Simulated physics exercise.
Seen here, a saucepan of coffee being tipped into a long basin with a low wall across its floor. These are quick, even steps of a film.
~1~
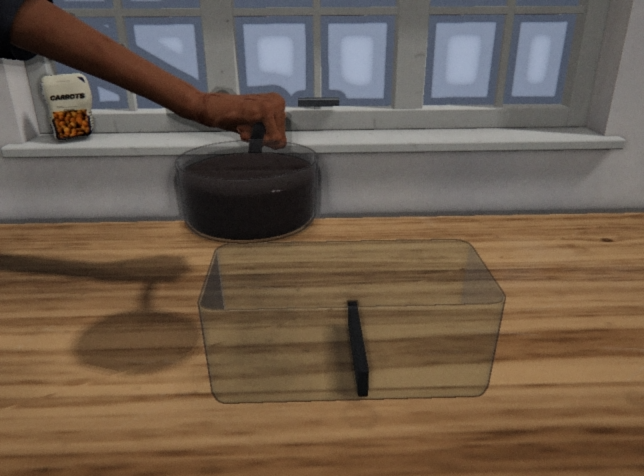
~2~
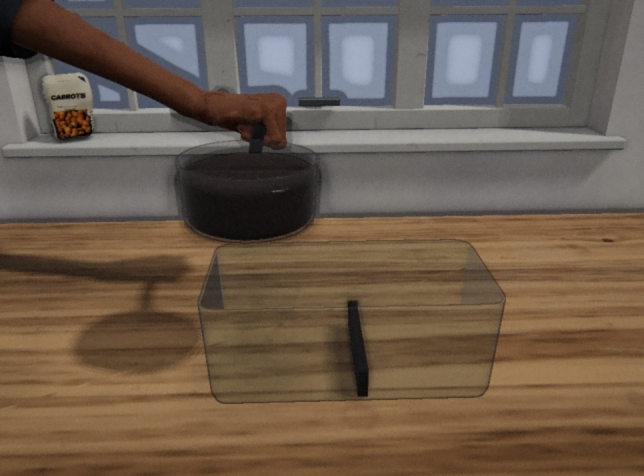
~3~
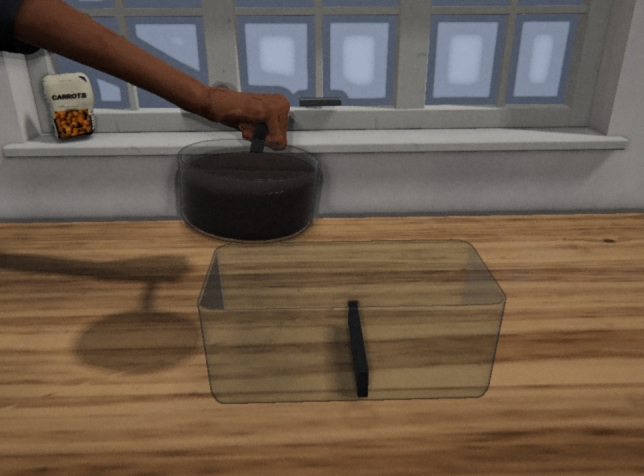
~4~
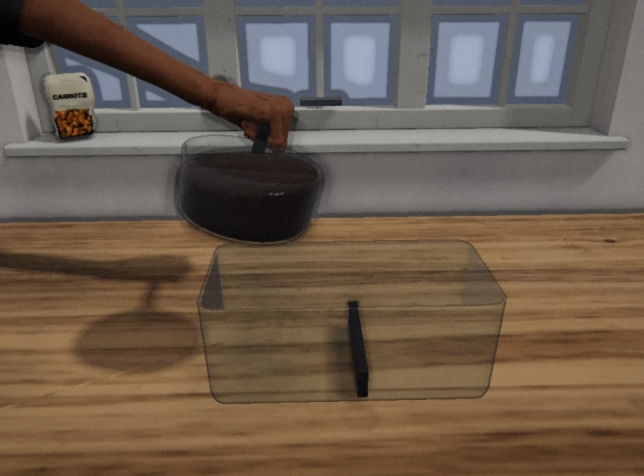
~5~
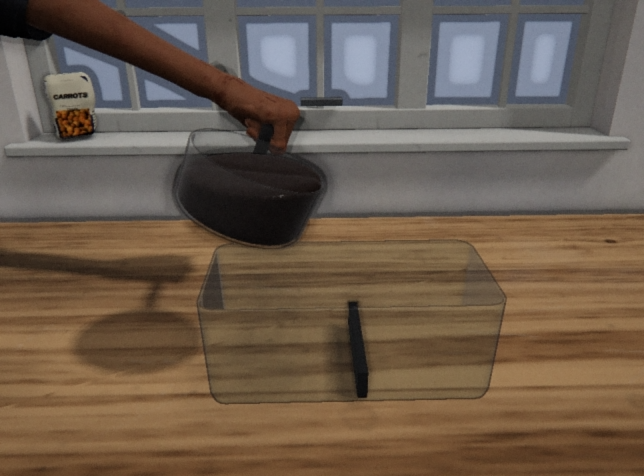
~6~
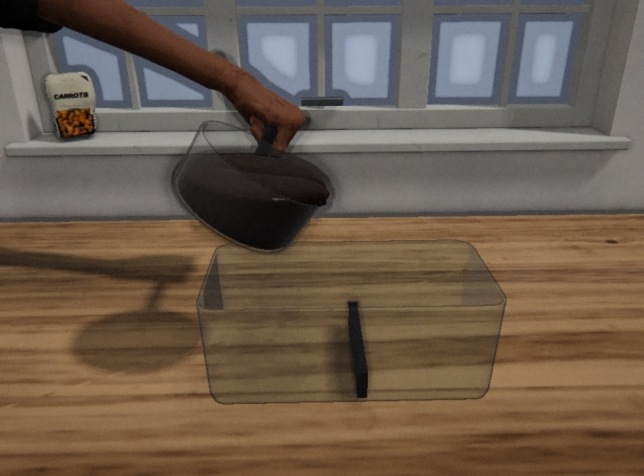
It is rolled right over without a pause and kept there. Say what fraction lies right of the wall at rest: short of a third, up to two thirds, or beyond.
It comes to between a third and two thirds.
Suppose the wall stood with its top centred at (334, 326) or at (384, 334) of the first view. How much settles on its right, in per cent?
Near 70 % and 15 %.
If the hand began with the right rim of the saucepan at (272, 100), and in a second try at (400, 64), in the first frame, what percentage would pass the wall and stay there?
First some 20, then 65 per cent.
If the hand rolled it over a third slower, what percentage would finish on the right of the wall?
Near 55 %.
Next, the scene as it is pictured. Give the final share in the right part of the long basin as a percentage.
Close to 40 per cent.
A moment on, the saucepan is tipped on its side and 24 per cent is still to pour, 20 is left of the wall and 23 right of it.
Next, the saucepan is tipped on its side and 6 per cent is still to pour, 45 is left of the wall and 45 right of it.
Then the saucepan is tipped on its side and 1 per cent is still to pour, 52 is left of the wall and 42 right of it.
Later the saucepan is tipped on its side and 0 per cent is still to pour, 56 is left of the wall and 42 right of it.
In the end 56 per cent lies left of the wall, 42 right of it and 2 outside.
